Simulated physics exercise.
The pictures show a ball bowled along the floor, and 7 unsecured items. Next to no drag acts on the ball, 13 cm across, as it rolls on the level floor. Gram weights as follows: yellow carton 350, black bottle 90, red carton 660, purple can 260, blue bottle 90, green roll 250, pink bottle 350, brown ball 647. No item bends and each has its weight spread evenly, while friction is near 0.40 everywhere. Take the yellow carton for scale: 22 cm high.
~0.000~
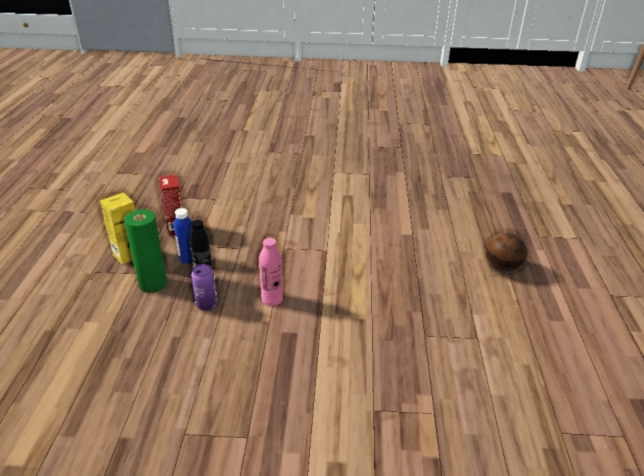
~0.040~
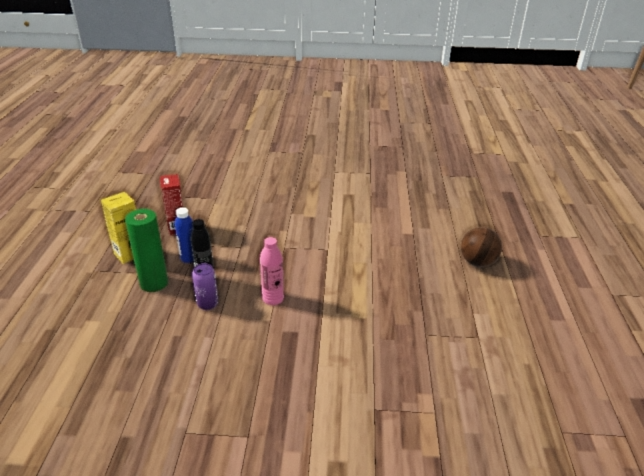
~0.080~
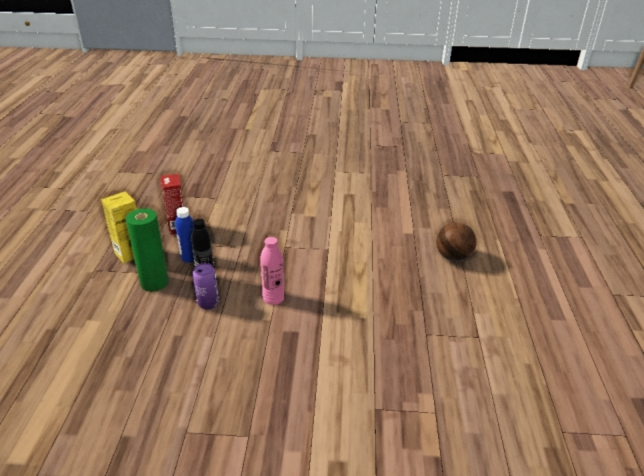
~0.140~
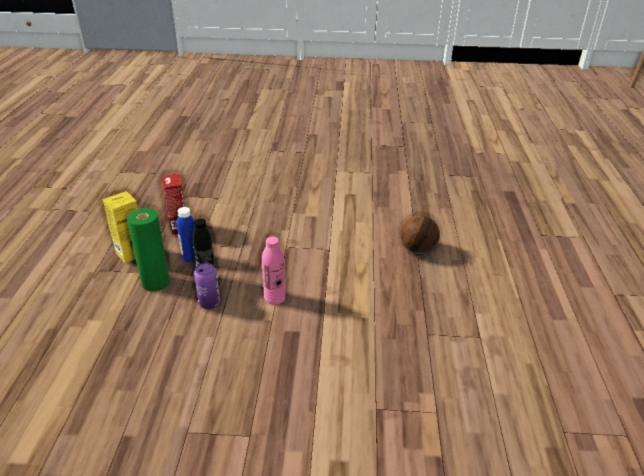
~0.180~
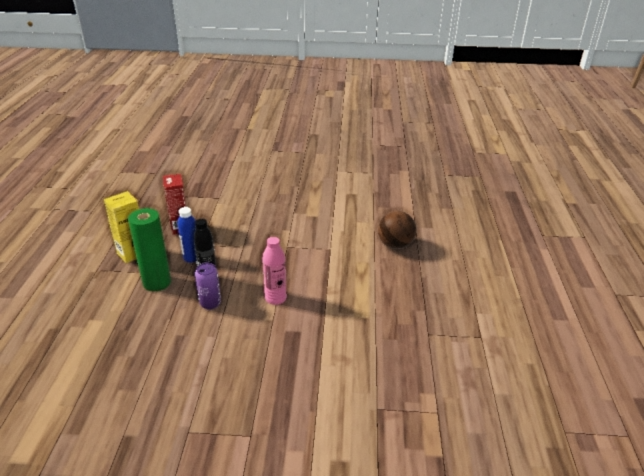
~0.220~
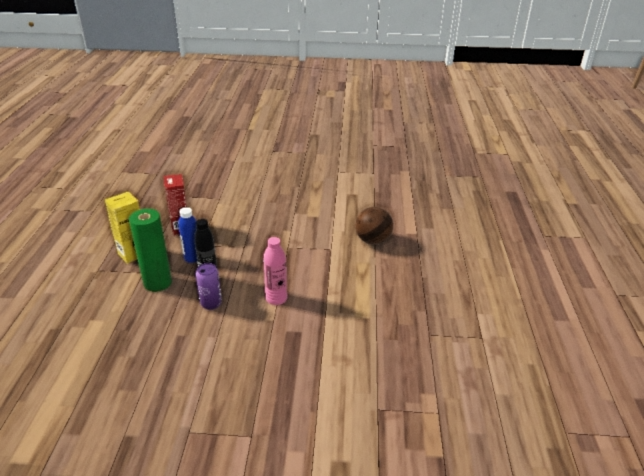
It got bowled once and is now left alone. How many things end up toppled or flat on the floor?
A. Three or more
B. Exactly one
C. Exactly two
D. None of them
D.
After 0.42 s, ball has run 89 cm; brown ball near (264, 204).
After 0.72 s, ball has run 151 cm; brown ball near (118, 176).
After 1.02 s, things are still on the move.
In the end (1.2 s), all 7 under 8 cm from the start. At the end, from the last picture's camera, yellow carton near (128, 228), black bottle near (206, 252).
